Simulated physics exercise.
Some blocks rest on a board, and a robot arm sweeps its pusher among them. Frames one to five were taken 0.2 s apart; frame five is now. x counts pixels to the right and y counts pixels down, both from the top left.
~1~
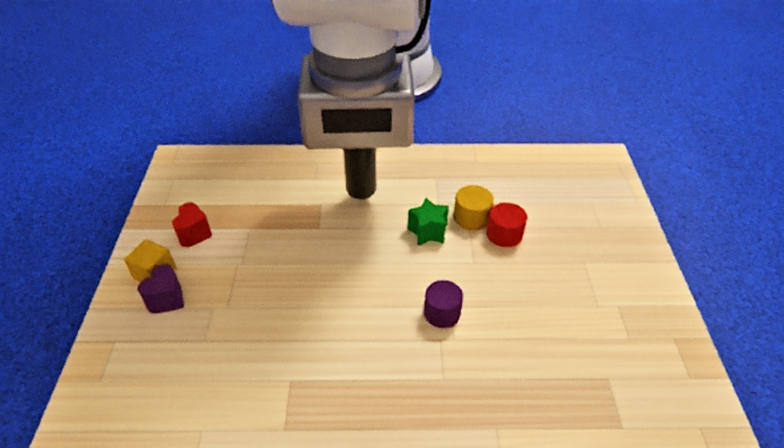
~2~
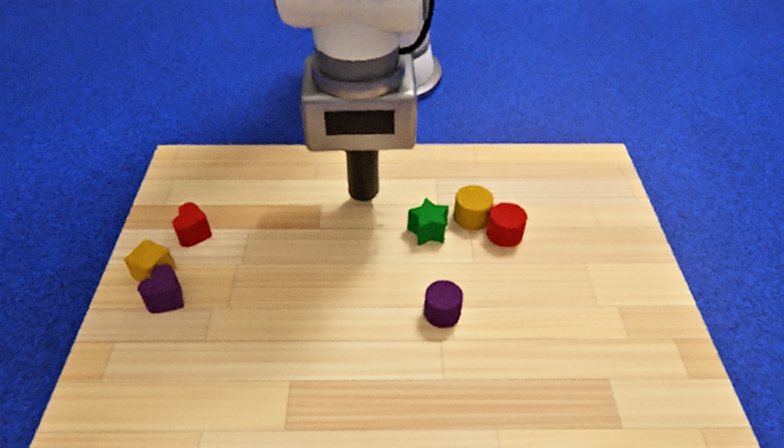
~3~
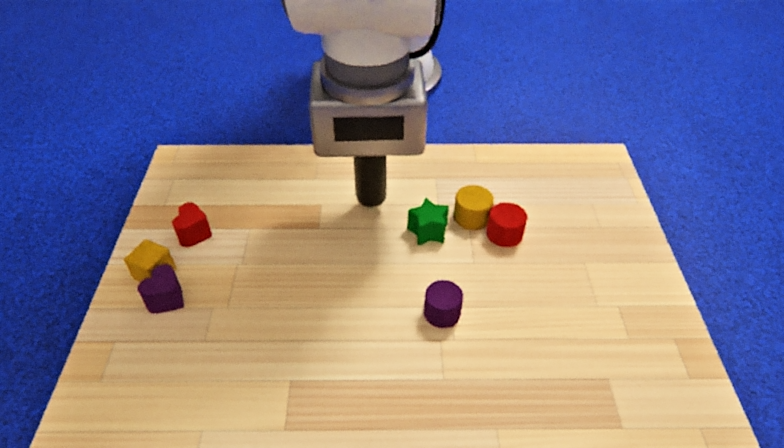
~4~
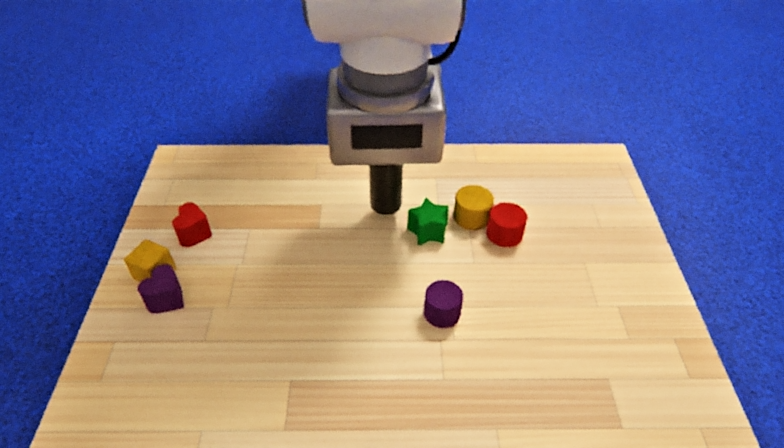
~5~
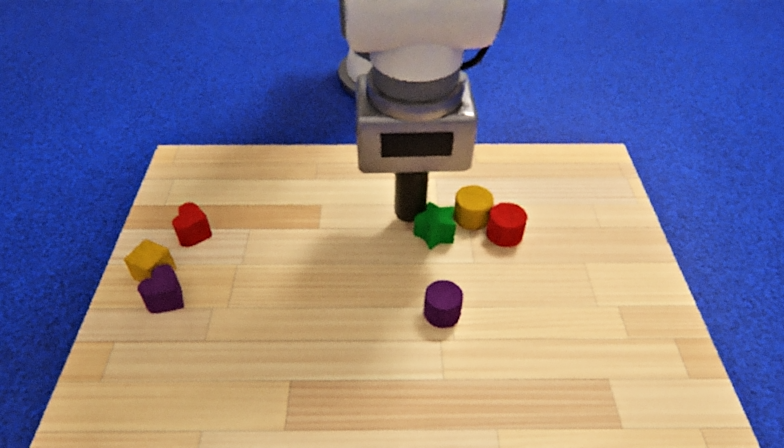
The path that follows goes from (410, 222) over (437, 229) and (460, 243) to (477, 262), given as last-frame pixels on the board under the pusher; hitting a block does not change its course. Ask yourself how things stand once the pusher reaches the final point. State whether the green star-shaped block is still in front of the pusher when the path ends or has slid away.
In the end it is ahead.
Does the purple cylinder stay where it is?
Yes, that is what happens.
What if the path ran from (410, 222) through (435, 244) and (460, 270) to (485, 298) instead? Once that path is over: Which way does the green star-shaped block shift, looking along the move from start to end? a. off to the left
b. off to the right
Choice a: Off to the left.
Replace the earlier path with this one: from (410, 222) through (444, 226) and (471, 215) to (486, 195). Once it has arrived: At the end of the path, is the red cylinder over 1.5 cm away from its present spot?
I'd say no.
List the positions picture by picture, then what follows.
Pusher's lower end (361, 190); green star-shaped block (430, 212); purple cylinder (444, 294); yellow cylinder (475, 197); red cylinder (509, 214), in the first frame.
Pusher (364, 192); blocks still, in the second frame.
Pusher (371, 198); blocks still, in the third frame.
Pusher (386, 205); blocks still, in the fourth frame.
Pusher (411, 212); green star-shaped block (437, 215); purple cylinder (444, 294); yellow cylinder (475, 197); red cylinder (509, 214), in the fifth frame.
On the path given first. Halfway along, pusher (451, 226); green star-shaped block (480, 230); red cylinder (513, 214).
At the end, pusher (478, 253); green star-shaped block (512, 254); purple cylinder still; yellow cylinder still; red cylinder (515, 215).
